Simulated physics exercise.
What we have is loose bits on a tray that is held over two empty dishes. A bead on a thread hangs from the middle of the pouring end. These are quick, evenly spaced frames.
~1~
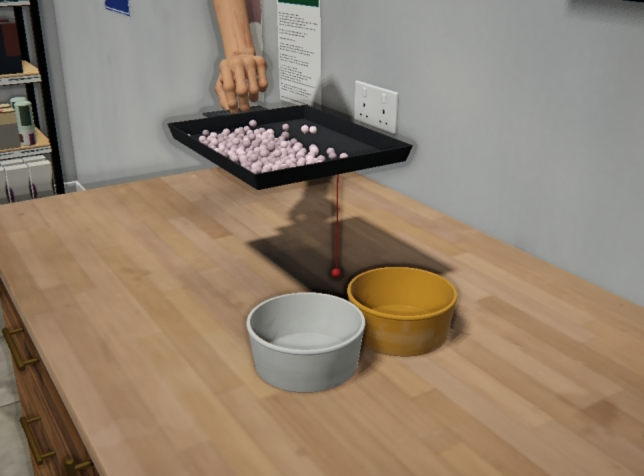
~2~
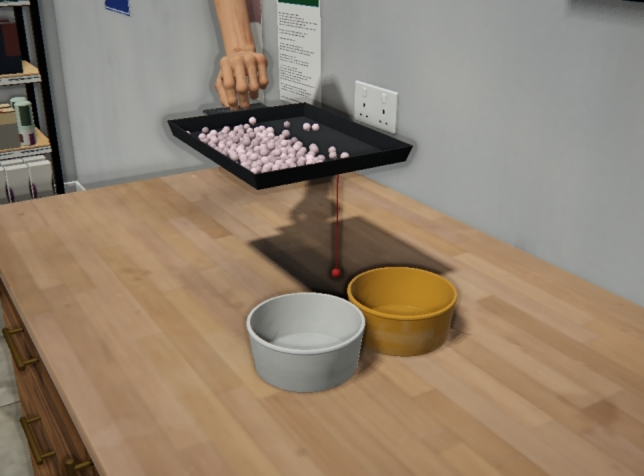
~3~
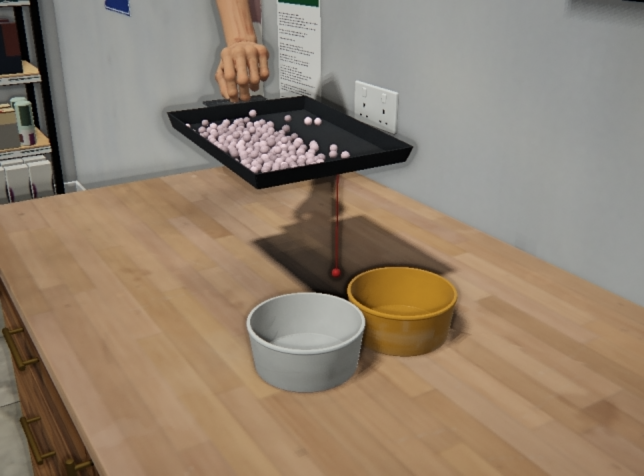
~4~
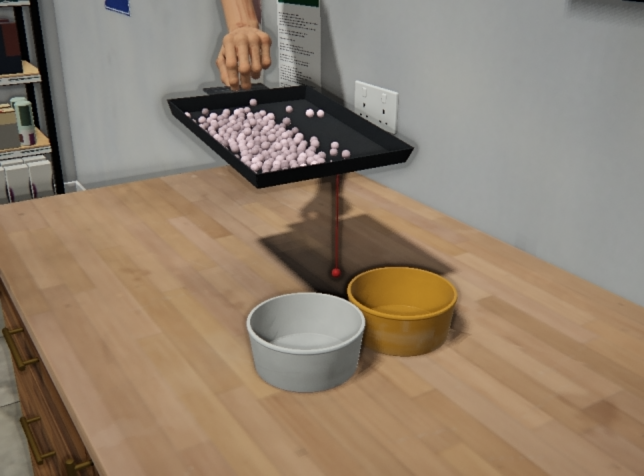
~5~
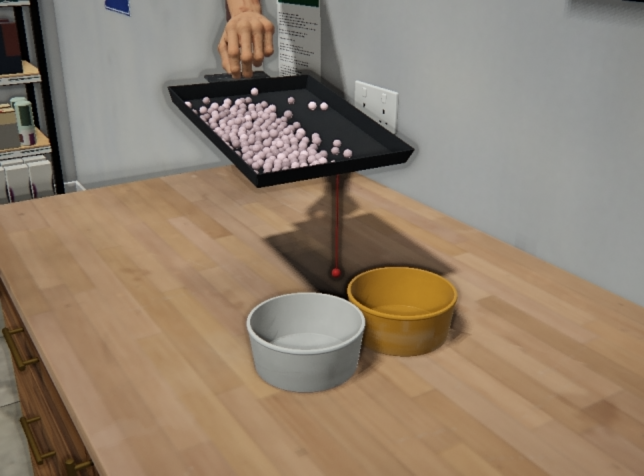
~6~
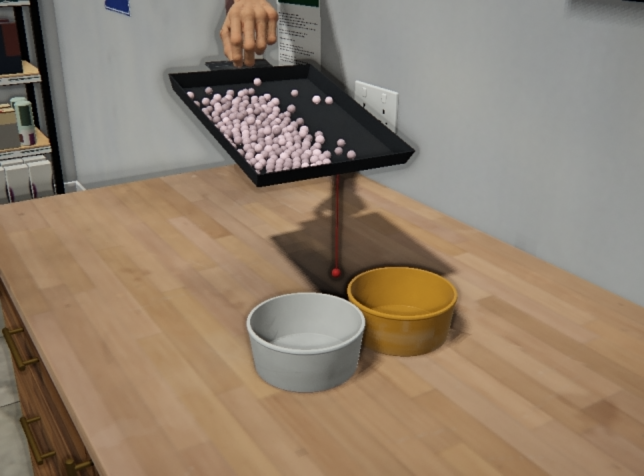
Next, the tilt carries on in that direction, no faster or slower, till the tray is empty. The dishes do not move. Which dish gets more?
Fuller: The right-hand dish.
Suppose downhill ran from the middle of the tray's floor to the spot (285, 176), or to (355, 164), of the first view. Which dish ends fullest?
The first try: Left. The second: The right dish.
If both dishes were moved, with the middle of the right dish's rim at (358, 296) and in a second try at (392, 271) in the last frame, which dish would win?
At the first place right, at the second the right dish.
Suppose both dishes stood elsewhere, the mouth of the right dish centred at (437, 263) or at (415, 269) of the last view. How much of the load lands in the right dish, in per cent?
Roughly 20 per cent, and 30 per cent.
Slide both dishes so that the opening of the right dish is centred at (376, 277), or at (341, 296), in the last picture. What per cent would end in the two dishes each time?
First some 60, then 50 per cent.
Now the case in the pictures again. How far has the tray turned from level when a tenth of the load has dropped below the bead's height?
Around 70° of tilt.
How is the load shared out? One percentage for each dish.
For the left dish some 30 %, for the right dish some 60 %.
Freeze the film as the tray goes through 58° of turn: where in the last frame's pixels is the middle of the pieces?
At about (337, 156).
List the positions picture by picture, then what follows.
Corners of the pouring end at (257, 172) and (406, 145), level; middle of the load at (258, 152), sugar pearls; left dish at (337, 364); right dish at (435, 330); bead on its thread at (336, 273), in the first frame.
Corners of the pouring end at (257, 172) and (407, 145), level; middle of the load at (258, 150), in the second frame.
Corners of the pouring end at (258, 172) and (407, 146), tipped barely, level across its low end; middle of the load at (258, 146), in the third frame.
Corners of the pouring end at (259, 172) and (408, 147), tipped a little, level across its low end; middle of the load at (258, 141), in the fourth frame.
Corners of the pouring end at (259, 171) and (408, 148), tipped a little, level across its low end; middle of the load at (259, 136), in the fifth frame.
Corners of the pouring end at (260, 171) and (409, 149), tipped clearly, level across its low end; middle of the load at (262, 132), about two thirds on the move; left dish at (337, 364); right dish at (435, 330), in the sixth frame.
Soon after the last picture, tray tipped steeply; most on the tray; a stray few in the right dish; a small part in the air.
A little later, tray tipped right over; a small part on the tray; about a quarter in the left dish; about half in the right dish; a stray few outside both; about a quarter in the air.
Later still, tray tipped past a quarter turn; about a quarter in the left dish; about two thirds in the right dish; a small part outside both.
At rest, tray tipped past a quarter turn; about a quarter in the left dish; about two thirds in the right dish; a small part outside both.
